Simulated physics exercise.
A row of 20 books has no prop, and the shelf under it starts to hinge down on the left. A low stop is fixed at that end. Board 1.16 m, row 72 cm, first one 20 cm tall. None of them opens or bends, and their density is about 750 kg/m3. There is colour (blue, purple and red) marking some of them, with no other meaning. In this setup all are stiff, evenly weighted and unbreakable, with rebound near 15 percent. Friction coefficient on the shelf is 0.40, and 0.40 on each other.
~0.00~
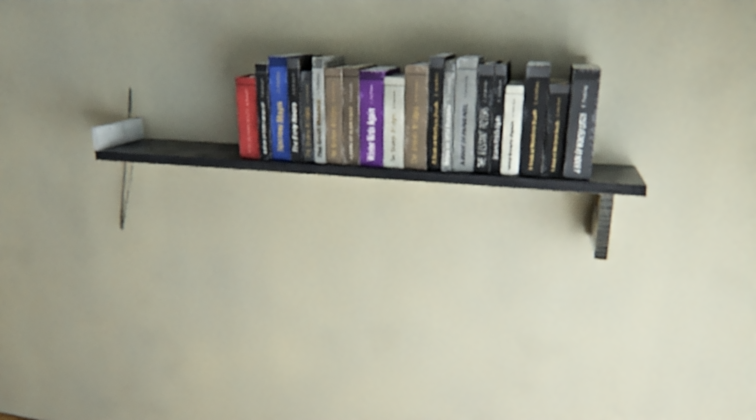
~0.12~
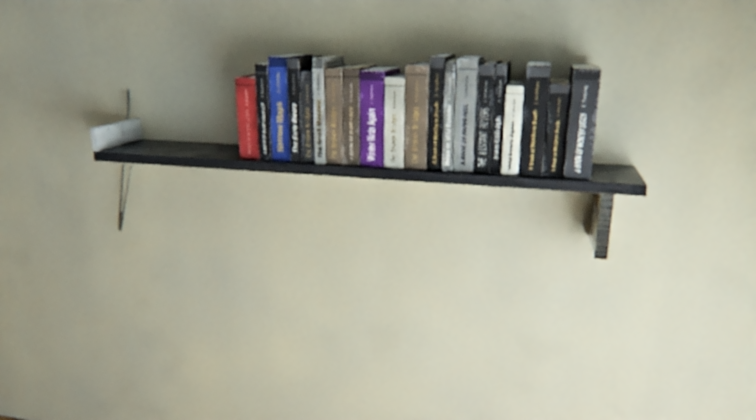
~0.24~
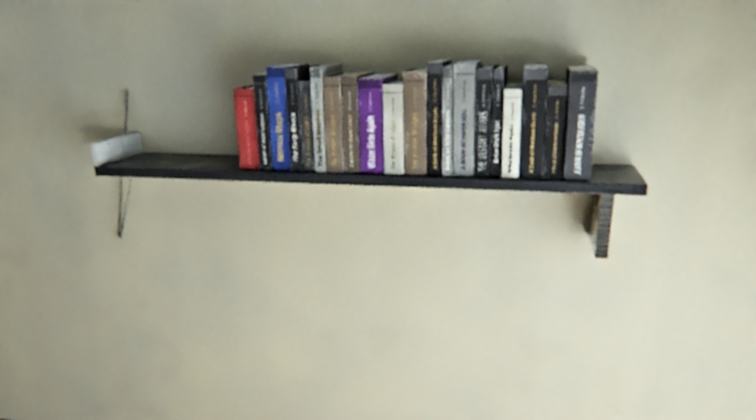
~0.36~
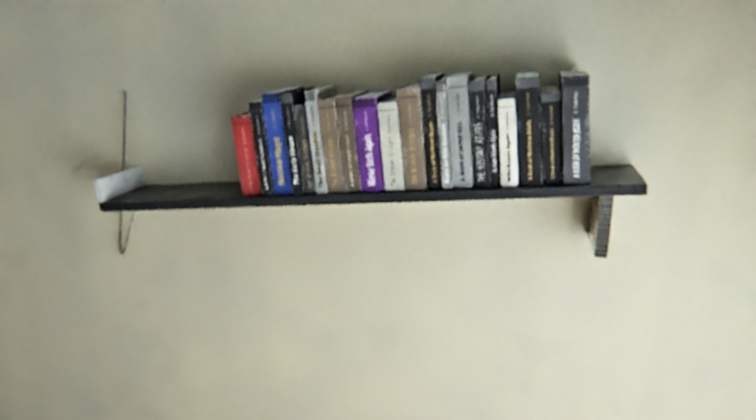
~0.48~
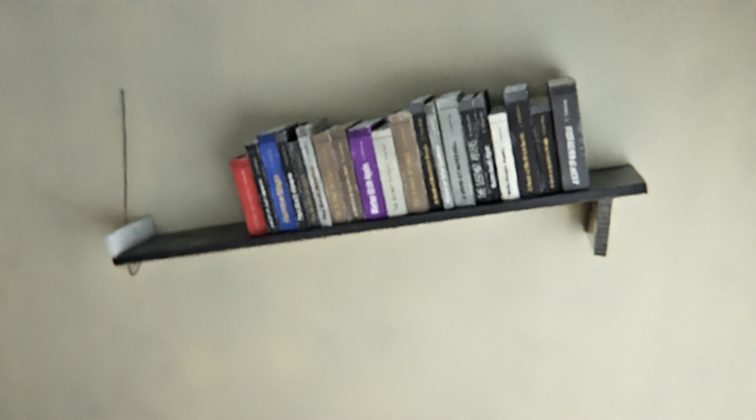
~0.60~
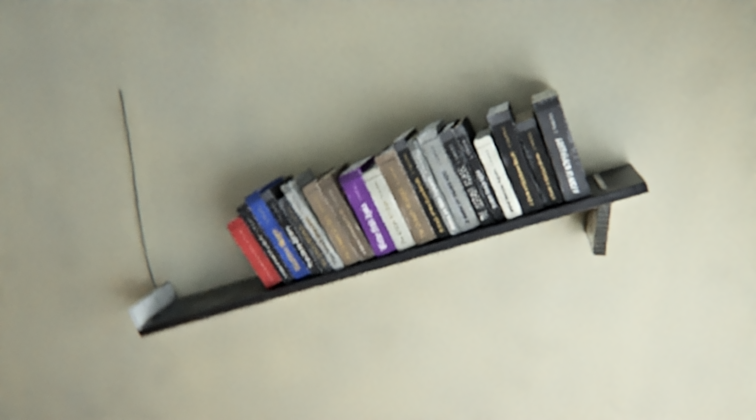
A dark wall shelf holding a long row of books swung down at its left end, slowly at first and then more steeply, and the books tilted along with it, still on the shelf.
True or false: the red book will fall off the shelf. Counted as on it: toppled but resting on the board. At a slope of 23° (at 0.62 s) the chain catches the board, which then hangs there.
False.
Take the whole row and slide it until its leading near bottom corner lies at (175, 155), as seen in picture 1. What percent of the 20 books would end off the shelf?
In that case 0 per cent.
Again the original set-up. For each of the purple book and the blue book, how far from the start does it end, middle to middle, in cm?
Purple shifts 30 cm and blue shifts 40 cm.
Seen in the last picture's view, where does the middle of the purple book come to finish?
Near (302, 241).
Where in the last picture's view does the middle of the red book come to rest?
It ends up at about (191, 307) in the last picture.
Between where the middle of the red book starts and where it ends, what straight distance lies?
About 50 cm from where it started.
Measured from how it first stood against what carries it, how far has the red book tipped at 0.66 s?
Some 25 degrees.
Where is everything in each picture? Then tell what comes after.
In the first frame (places mark the middle of the side facing us; the camera moves round a little; leans and shifts are taken against what carries them), shelf's free end (106, 156) slope 0°; red book (248, 119); blue book (280, 110); purple book (372, 120); nothing disturbed.
Shelf's free end (105, 157) slope 0°; red book (247, 119), in the second frame.
Shelf's free end (106, 172) slope 2°; red book (247, 129), in the third frame.
Shelf's free end (111, 207) slope 6°; red book (246, 156), in the fourth frame.
Shelf's free end (123, 261) slope 12°; red book (249, 197), in the fifth frame.
Shelf's free end (149, 331) slope 21°; red book (254, 253) leaning 11°; blue book (278, 236) leaning 12°; purple book (368, 213) leaning 5°; steepest lean 12°, the book at (312, 227); 17 disturbed, none off the shelf, in the sixth frame.
After 0.66 s, none of the 20 books off the shelf, 20 disturbed; red book leaning 27°; blue book leaning 27°.
After 0.76 s, none of the 20 books off the shelf, 20 disturbed; red book on its side; blue book leaning 44°.
At rest (1.4 s), none of the 20 books off the shelf, 20 disturbed; red book on its side; blue book leaning 38°; purple book leaning 38°. As the last picture would show them, middles, red book near (191, 307), blue book near (209, 265).
